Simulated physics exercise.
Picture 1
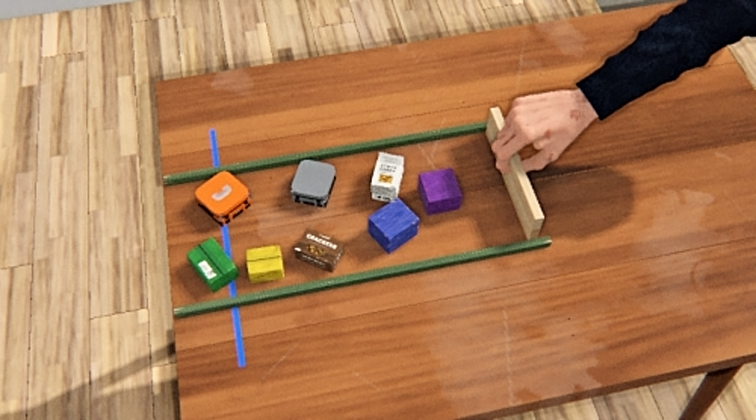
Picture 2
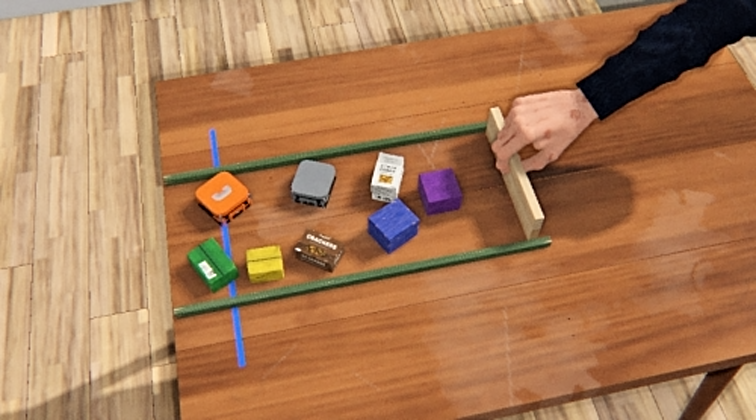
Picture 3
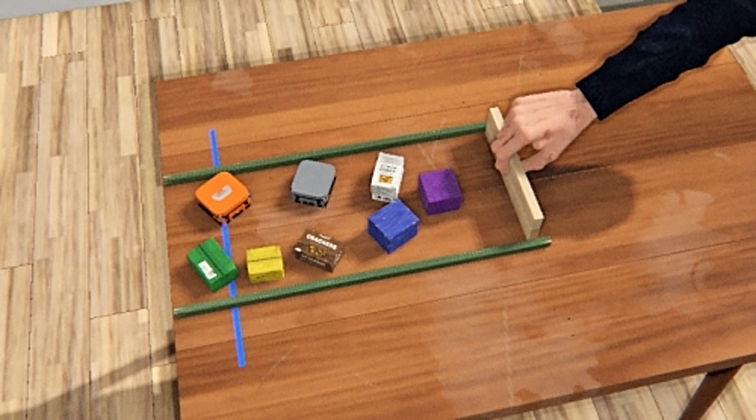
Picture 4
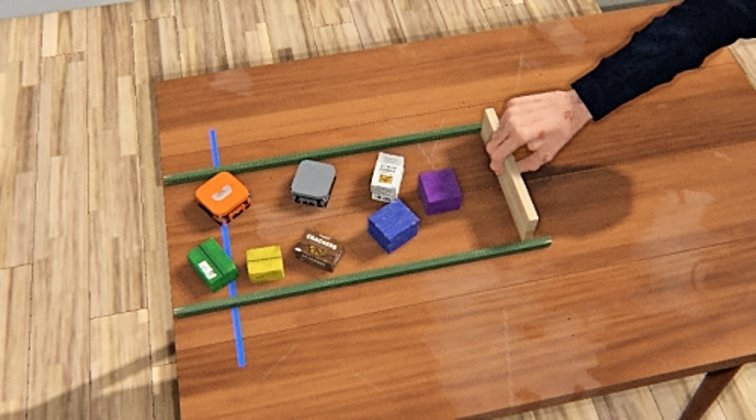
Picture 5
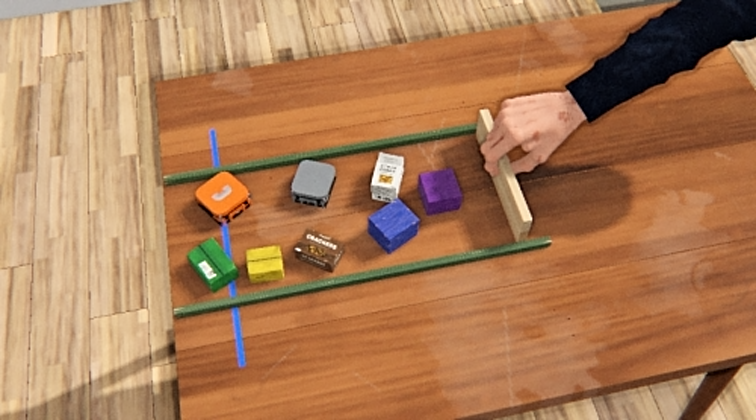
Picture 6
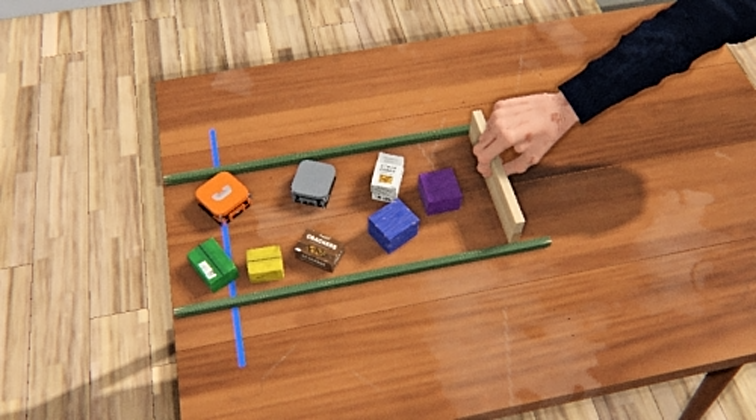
We see a hand holding a wooden board upright across two green rails on a table, then sliding it slightly left toward several small boxes and blocks, which stay still around and beside a blue line.
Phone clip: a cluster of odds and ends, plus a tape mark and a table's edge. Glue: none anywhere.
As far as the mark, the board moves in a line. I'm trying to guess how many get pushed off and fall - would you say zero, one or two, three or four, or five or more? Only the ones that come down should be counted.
I would say three or four.
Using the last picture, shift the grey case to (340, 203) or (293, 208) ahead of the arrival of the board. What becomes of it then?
Try one: It is still there. Try two: It is still there.
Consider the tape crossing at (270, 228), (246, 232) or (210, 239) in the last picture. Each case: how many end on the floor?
Try by try, 1, 2 and 5.
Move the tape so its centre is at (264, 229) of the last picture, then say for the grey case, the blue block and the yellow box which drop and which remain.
Note: Grey case remains; blue block remains; yellow box remains.
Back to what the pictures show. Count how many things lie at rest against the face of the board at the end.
It touches 3.
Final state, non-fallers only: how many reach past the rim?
Expected count: 1.
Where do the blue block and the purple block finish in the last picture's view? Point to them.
The one named first is at (212, 274), the next at (207, 233).
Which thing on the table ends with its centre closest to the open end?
Brown box.
Early on, none off yet; green box at rest near (213, 265); orange case at rest near (224, 199); yellow box at rest near (265, 264).
Finally, the number that fall off is three or four; lost, grey case, yellow box, orange case and green box.
